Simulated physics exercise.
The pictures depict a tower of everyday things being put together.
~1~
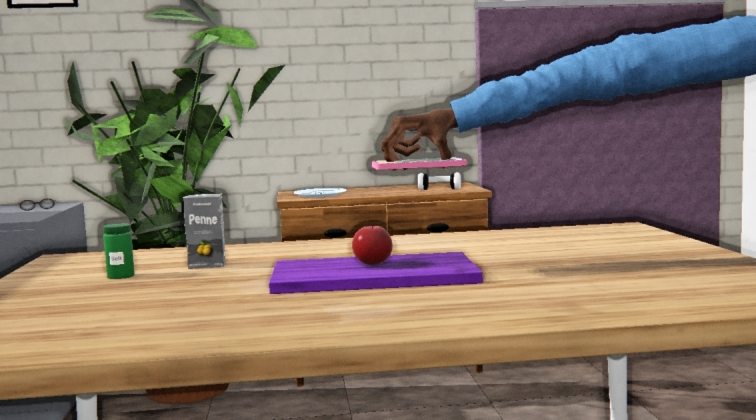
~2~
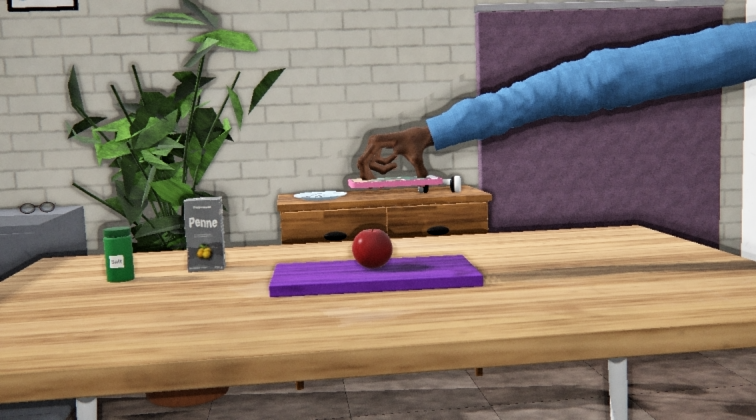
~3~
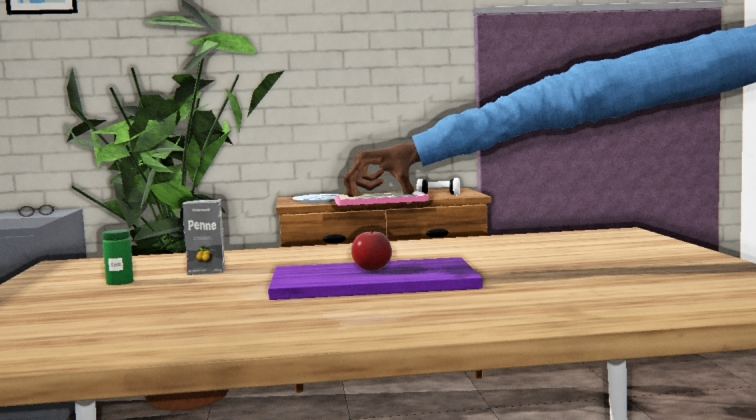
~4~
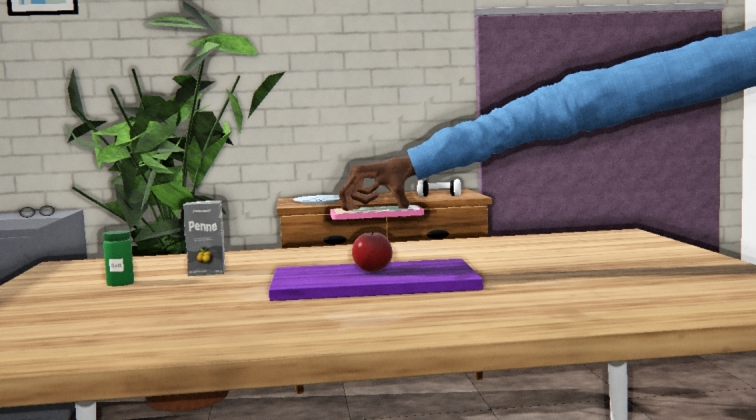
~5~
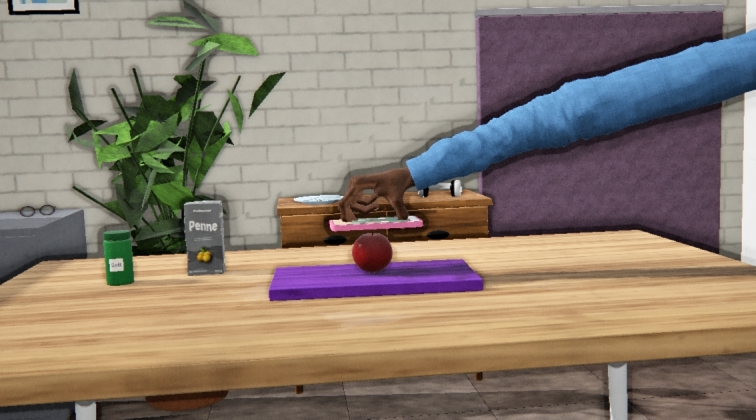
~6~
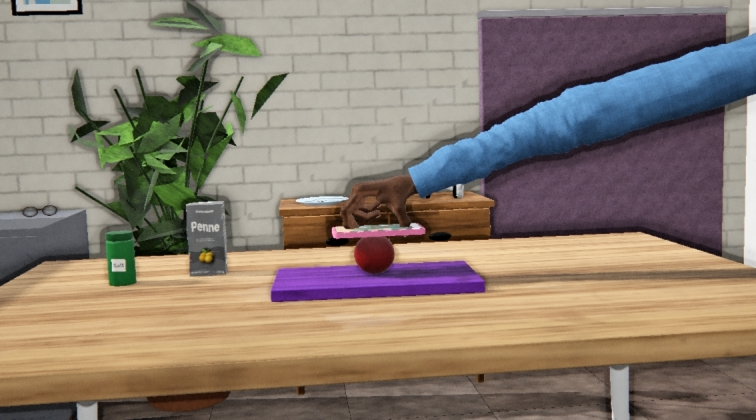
A hand in a blue sleeve lowered a pink phone from the upper right and set it on a red ball resting on a purple board, keeping hold of it on the wooden table.
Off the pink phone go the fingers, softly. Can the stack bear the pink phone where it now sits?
I expect the stack will not stand.
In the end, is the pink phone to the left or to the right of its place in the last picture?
As we see it, to our right.
Then, 0.40 s past the last view, pink phone rocked 30° from its first pose near (388, 233).
Then, 0.70 s past the last view, pink phone now fallen; red apple displaced a little.
Then, 2.00 s past the last view, red apple displaced a little.
Finally, fallen, pink phone; the other 4 still in place. Final places as the last picture's camera would see them, pink phone near (414, 246). The pile loses its balance.
